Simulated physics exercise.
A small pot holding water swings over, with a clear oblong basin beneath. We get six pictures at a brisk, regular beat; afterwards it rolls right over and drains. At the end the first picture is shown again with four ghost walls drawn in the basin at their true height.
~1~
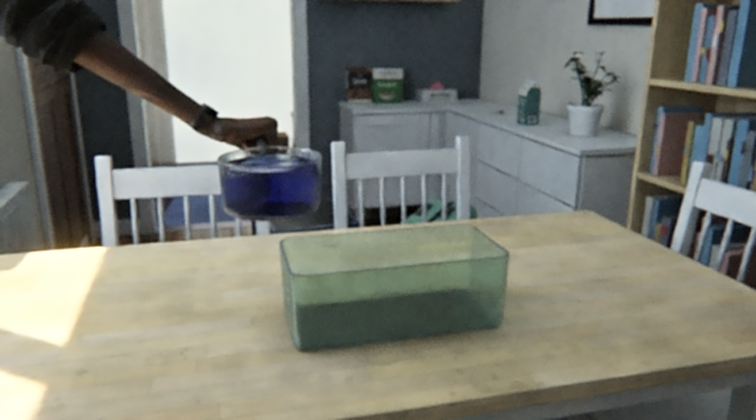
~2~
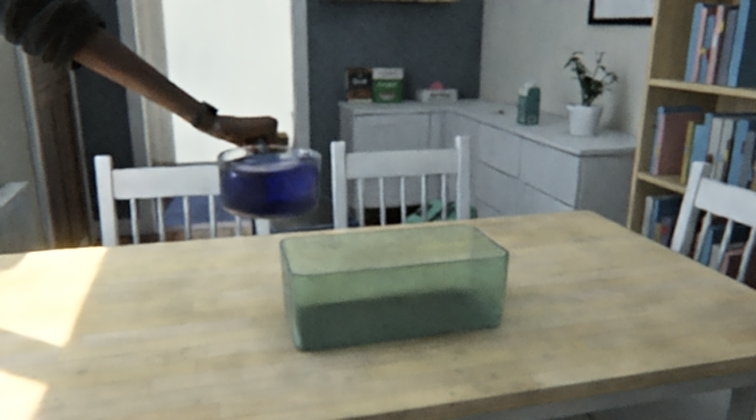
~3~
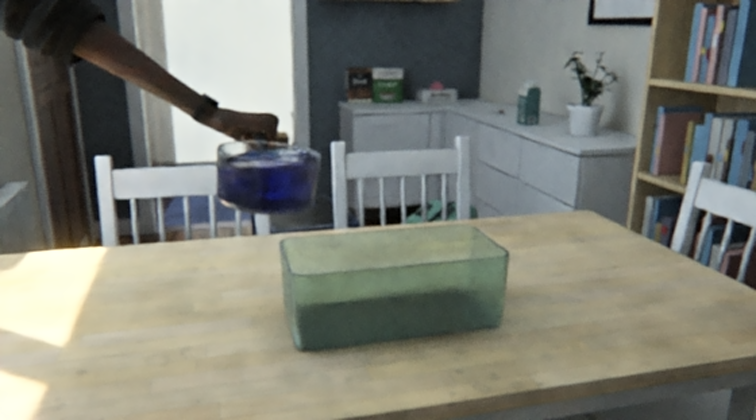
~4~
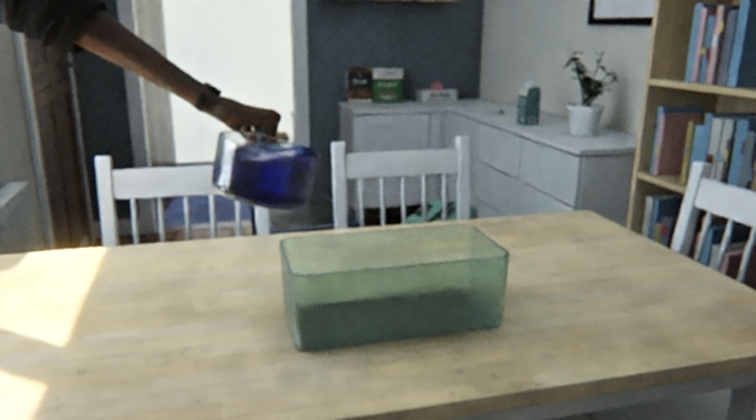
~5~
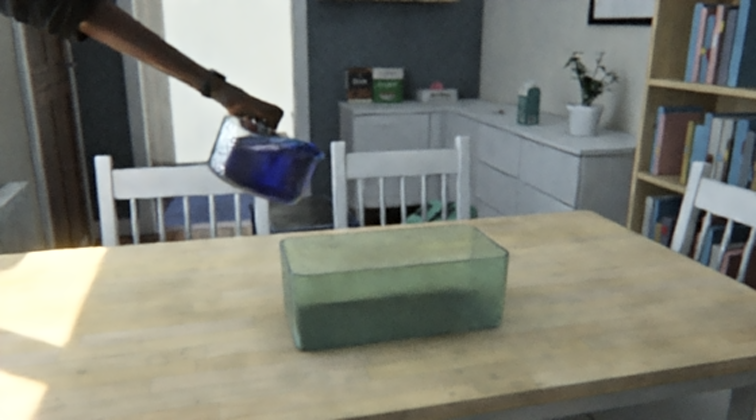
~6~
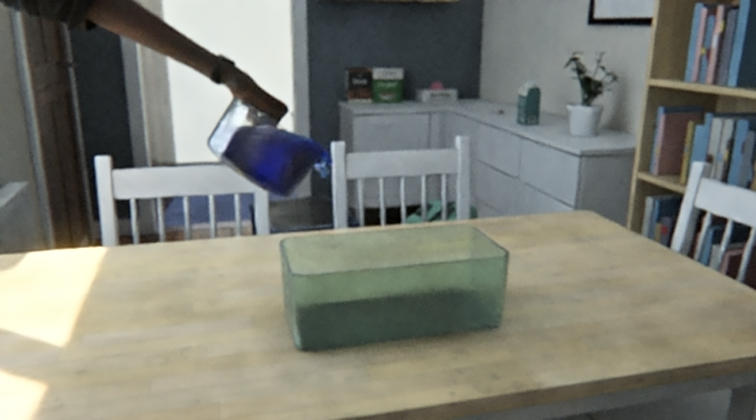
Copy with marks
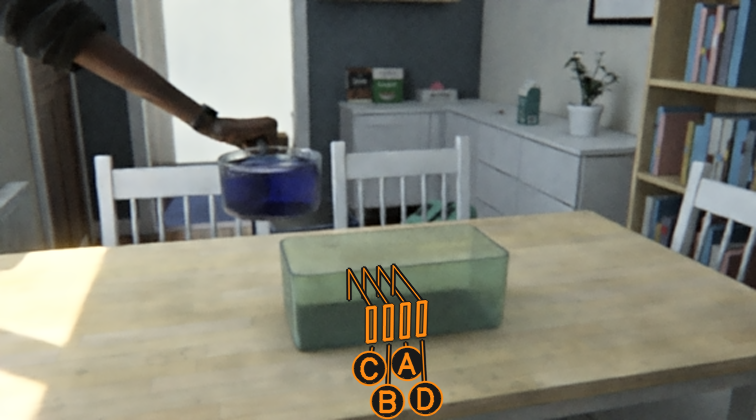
To begin with, a hand holds a small clear pot of deep blue water upright, above and to the left of a greenish, clear oblong basin on a wooden table. The hand then tilts the pot rightward, gradually at first and then more steeply, and water emerges over its right lip.
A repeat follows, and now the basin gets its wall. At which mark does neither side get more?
The best slot is D.
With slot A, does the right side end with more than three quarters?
No.
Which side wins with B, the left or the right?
The right side.
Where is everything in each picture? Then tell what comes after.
Upright, lip at (318, 154); basin from (294, 349) to (501, 324); nothing has left yet.
Upright, lip at (318, 154); nothing has left yet.
Tipped about 7°, lip at (318, 154); nothing has left yet.
Tipped about 14°, lip at (318, 154); nothing has left yet.
Tipped about 25°, lip at (318, 154); water is over the lip, down to (318, 154).
Tipped about 36°, lip at (318, 154); water is over the lip, down to (323, 173).
On the marked copy, A at (405, 343); B at (389, 345); C at (372, 347); D at (422, 341).
For slot A, about 27 % ends left of the wall and 70 % right of it; 3 % is lost outside.
For slot B, about 14 % ends left of the wall and 83 % right of it; 3 % is lost outside.
For slot C, about 8 % ends left of the wall and 89 % right of it; 3 % is lost outside.
For slot D, about 53 % ends left of the wall and 43 % right of it; 4 % is lost outside.
